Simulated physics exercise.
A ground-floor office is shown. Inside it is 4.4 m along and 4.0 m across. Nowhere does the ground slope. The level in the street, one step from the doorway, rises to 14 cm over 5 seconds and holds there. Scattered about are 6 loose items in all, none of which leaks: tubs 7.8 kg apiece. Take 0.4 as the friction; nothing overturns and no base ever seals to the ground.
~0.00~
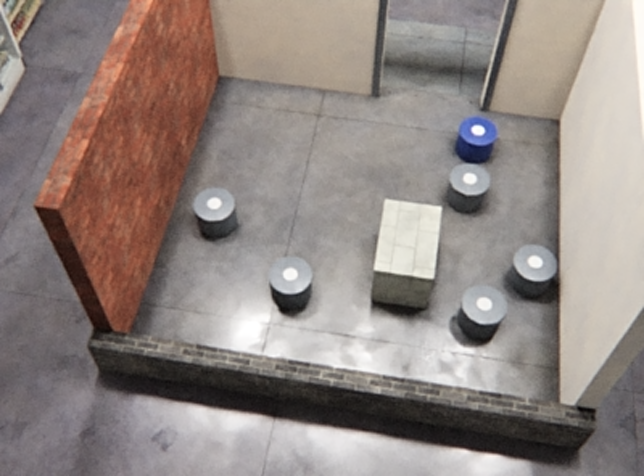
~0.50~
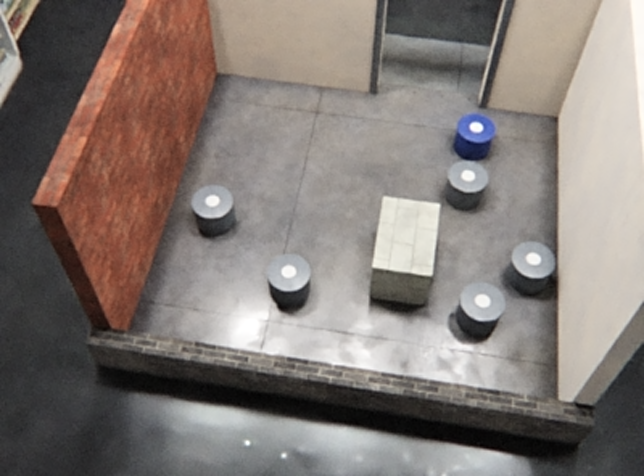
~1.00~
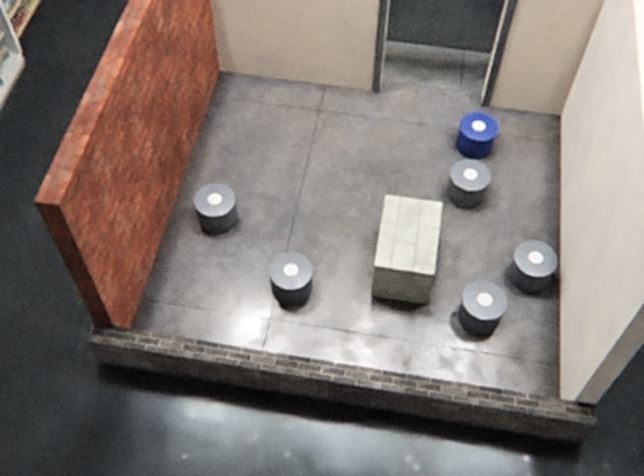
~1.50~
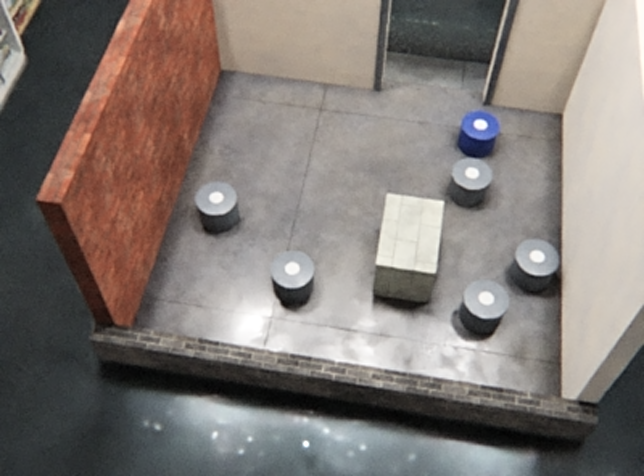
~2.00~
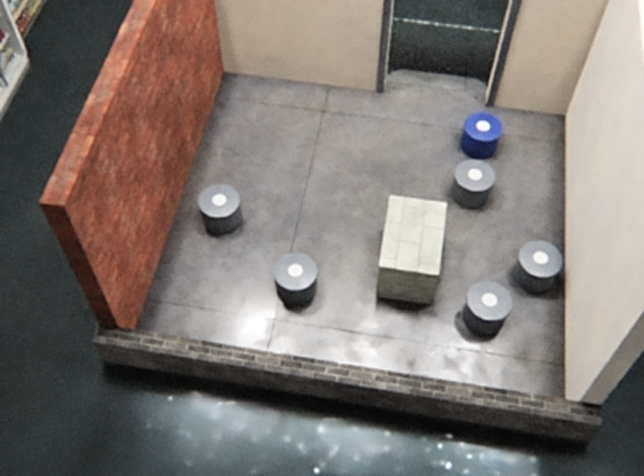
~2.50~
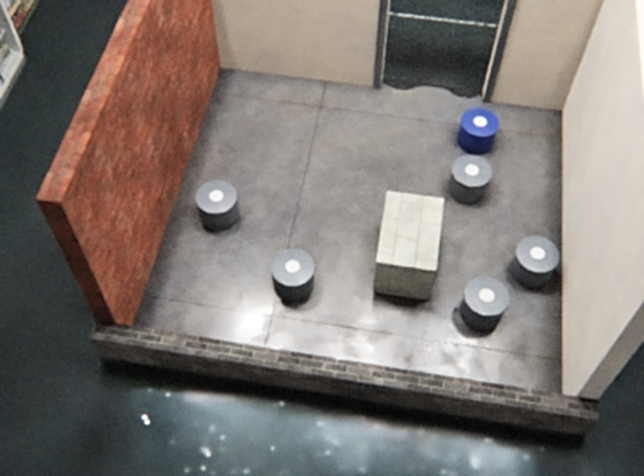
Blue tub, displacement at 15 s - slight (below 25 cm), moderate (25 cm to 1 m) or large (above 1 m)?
It is left a little way off.
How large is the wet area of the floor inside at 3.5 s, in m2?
Wet: Near 1.0 m2.
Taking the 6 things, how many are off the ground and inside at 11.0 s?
Tally: 3 of them.
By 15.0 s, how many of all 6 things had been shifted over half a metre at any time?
The total is 6.
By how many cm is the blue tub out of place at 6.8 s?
60 cm, give or take.
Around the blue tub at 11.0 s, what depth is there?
4 cm, roughly.
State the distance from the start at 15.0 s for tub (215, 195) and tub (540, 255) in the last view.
Respectively 80 and 150 cm.
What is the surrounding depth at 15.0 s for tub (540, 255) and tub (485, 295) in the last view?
8 and 7 cm.
After 3.5 s the blue tub is near (480, 122), 0.0 m from its start, aground; 0 afloat.
After 6.8 s the blue tub is near (526, 155), 0.7 m from its start, aground; 0 afloat.
After 11.0 s the blue tub is near (547, 143), 0.8 m from its start, aground; 3 afloat.
After 15.0 s the blue tub is near (541, 115), 0.7 m from its start, afloat; 6 afloat.
